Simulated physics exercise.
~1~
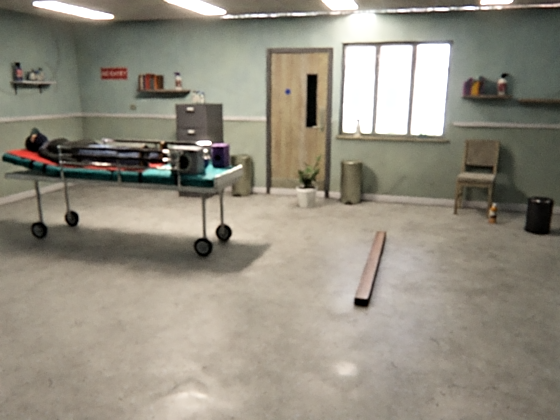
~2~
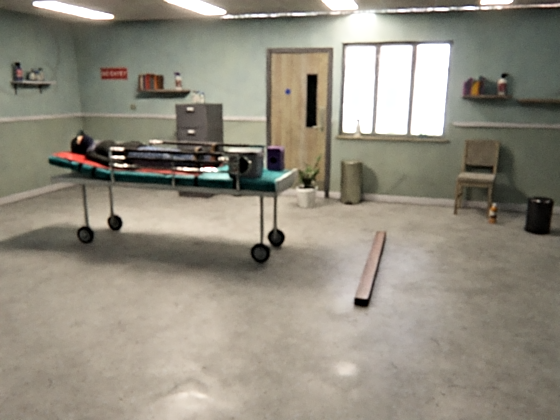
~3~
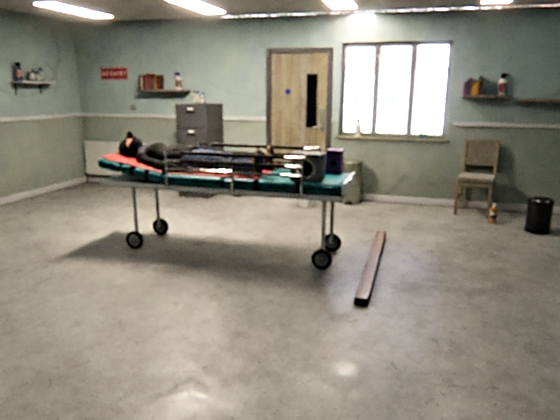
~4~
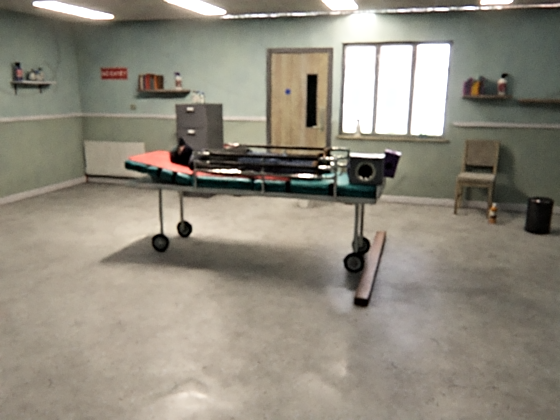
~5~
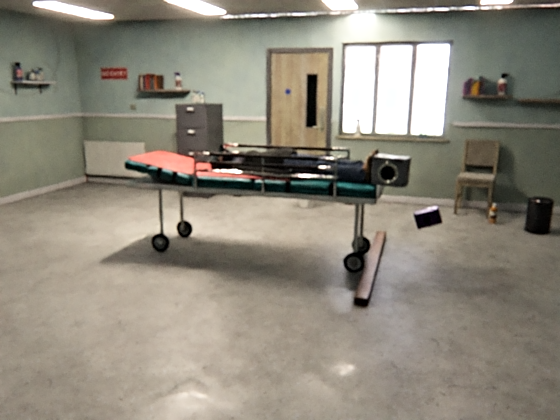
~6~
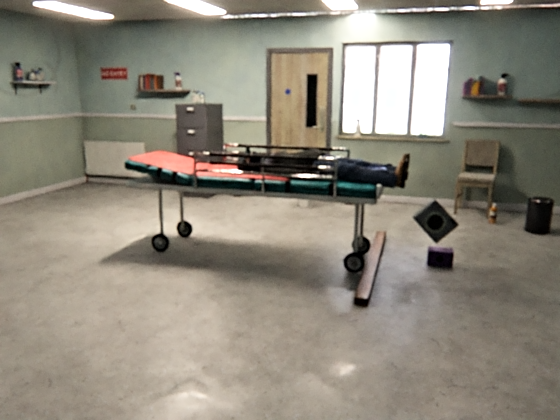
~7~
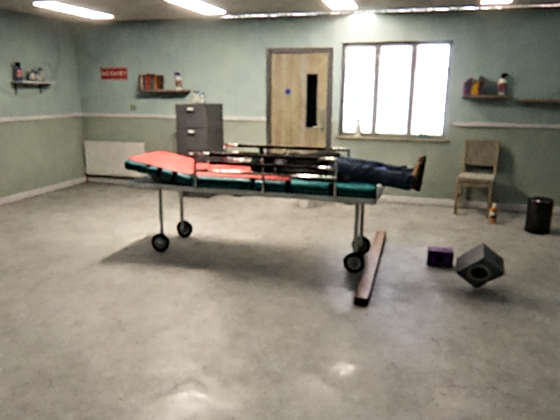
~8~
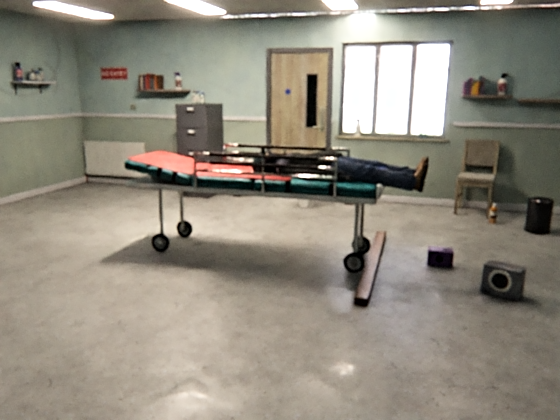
Wheeled stretcher rolling right and halting at a floor sill, purple and grey boxes tumbling off, limp person sliding feet-first past the end.
